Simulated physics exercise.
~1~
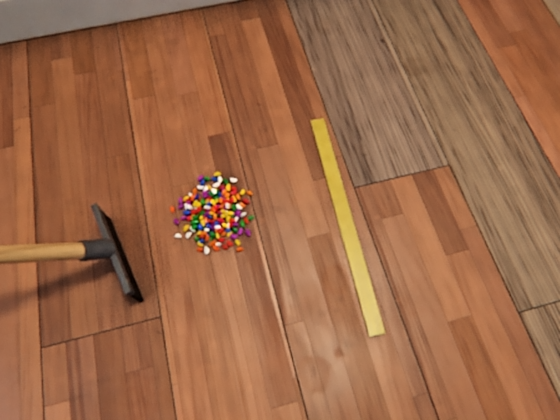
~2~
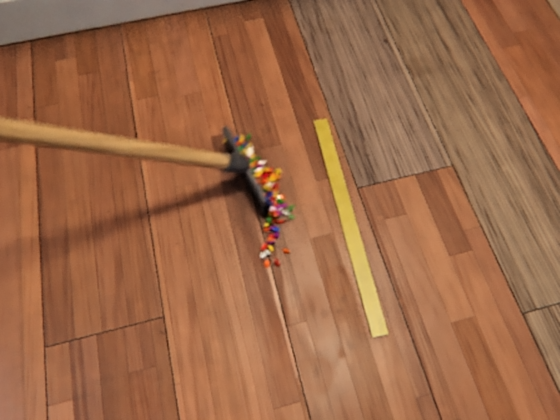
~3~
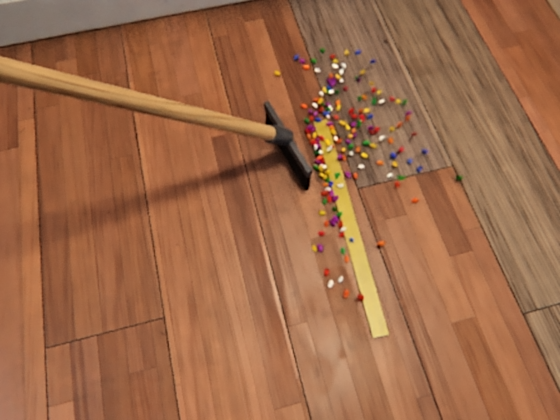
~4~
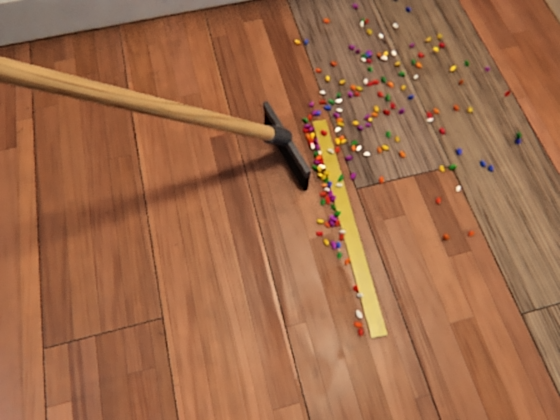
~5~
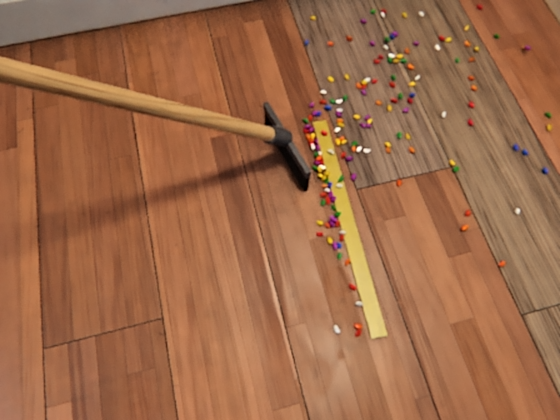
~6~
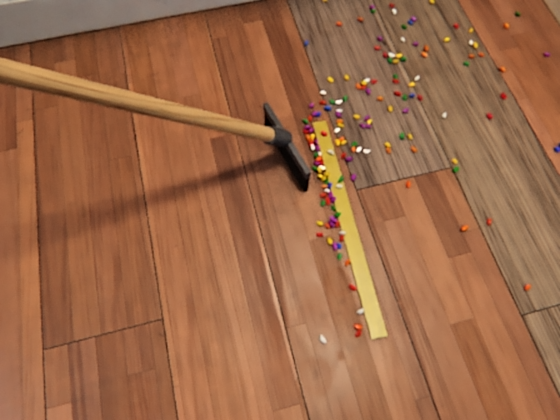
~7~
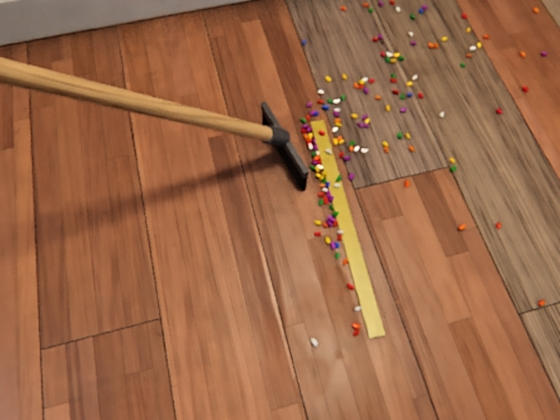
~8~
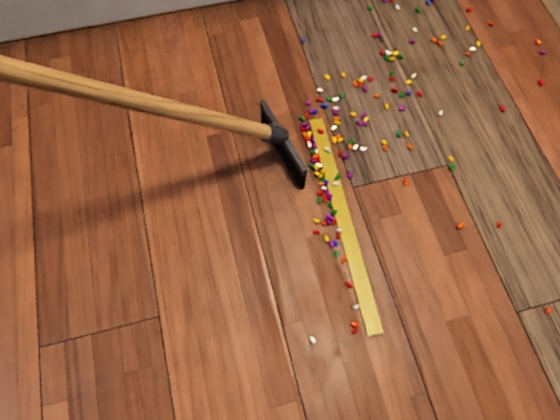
Squeegee sweeping a pile of colourful jelly beans rightwards across a wooden floor, scattering most around and past a fixed yellow strip.
